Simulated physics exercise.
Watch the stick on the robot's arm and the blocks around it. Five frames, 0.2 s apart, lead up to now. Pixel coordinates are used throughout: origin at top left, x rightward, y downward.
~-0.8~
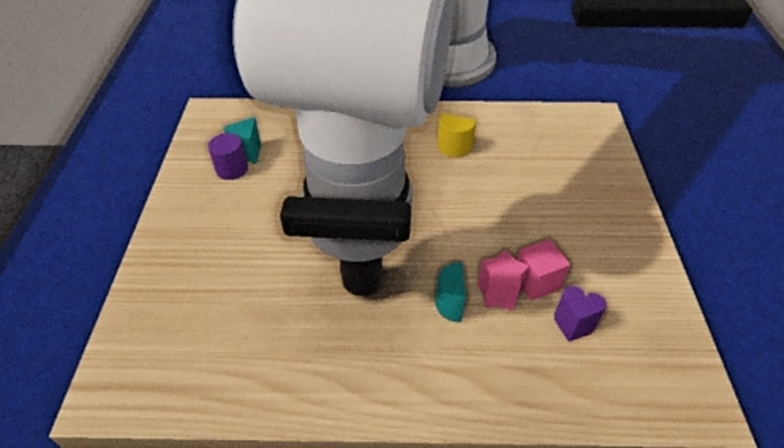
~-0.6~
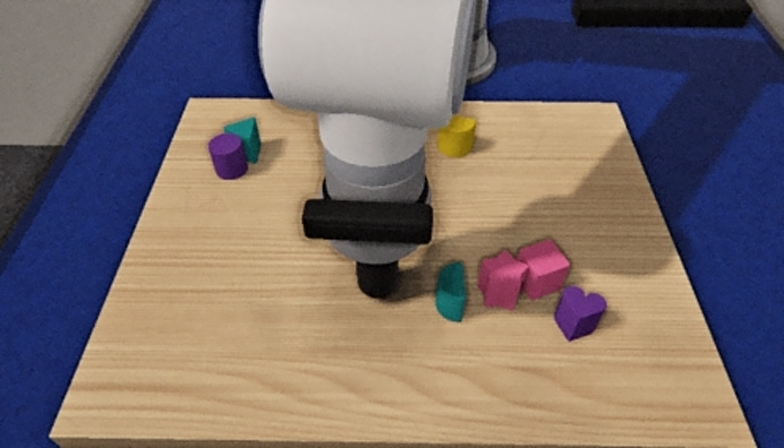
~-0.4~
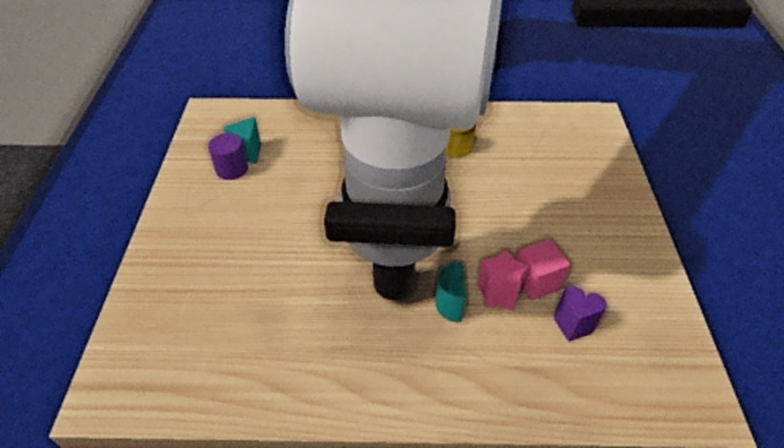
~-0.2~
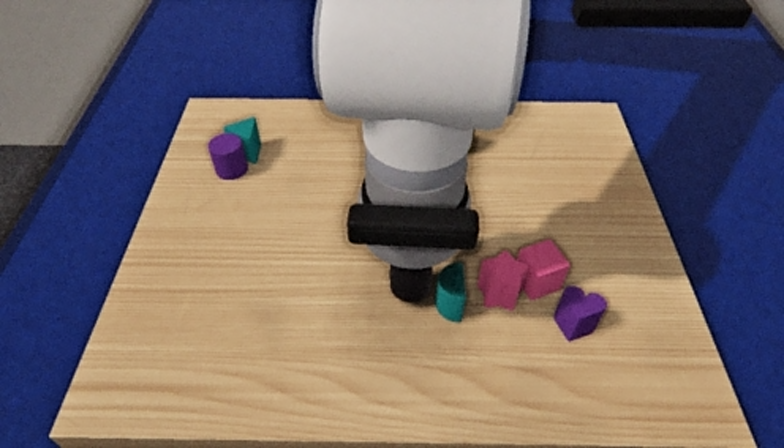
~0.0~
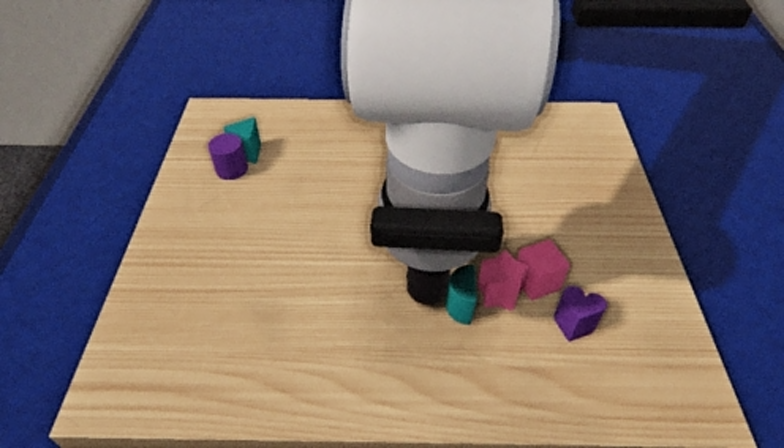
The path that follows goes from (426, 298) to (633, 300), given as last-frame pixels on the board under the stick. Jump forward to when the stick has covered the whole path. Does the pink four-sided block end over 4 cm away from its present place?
Final answer: Yes.
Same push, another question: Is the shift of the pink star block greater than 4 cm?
I'd say yes.
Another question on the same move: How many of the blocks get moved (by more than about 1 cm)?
I predict three or more.
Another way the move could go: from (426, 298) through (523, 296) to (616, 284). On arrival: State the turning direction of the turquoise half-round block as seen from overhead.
Short answer: Clockwise.
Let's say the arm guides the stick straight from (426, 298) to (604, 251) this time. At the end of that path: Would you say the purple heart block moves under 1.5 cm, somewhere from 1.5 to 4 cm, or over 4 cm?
The answer is under 1.5 cm.
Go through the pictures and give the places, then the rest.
In the first picture, stick tip (362, 280); block tops, turquoise half-round block (453, 279); pink star block (506, 268); pink four-sided block (545, 257); purple heart block (584, 301).
In the second picture, stick (378, 282); blocks unchanged.
In the third picture, stick (394, 285); blocks unchanged.
In the fourth picture, stick (410, 287); blocks unchanged.
In the fifth picture, stick (427, 289); turquoise half-round block (464, 281); pink star block (506, 268); pink four-sided block (545, 257); purple heart block (584, 301).
What follows on the original path. One third of the way, stick (500, 291); turquoise half-round block (540, 291), turned 10° anticlockwise; pink star block (560, 270); pink four-sided block (582, 248), turned 40° anticlockwise; purple heart block (591, 303), turned 20° clockwise.
Two thirds of the way, stick (570, 291); turquoise half-round block (590, 308), turned 30° clockwise; pink star block (619, 269), turned 40° anticlockwise; pink four-sided block (609, 235), turned 90° anticlockwise; purple heart block (620, 315), turned 55° clockwise.
At the end, stick (638, 291); turquoise half-round block (593, 309), turned 35° clockwise; pink star block (669, 255), turned 100° anticlockwise; pink four-sided block (615, 232), turned 115° anticlockwise; purple heart block (624, 317), turned 60° clockwise.
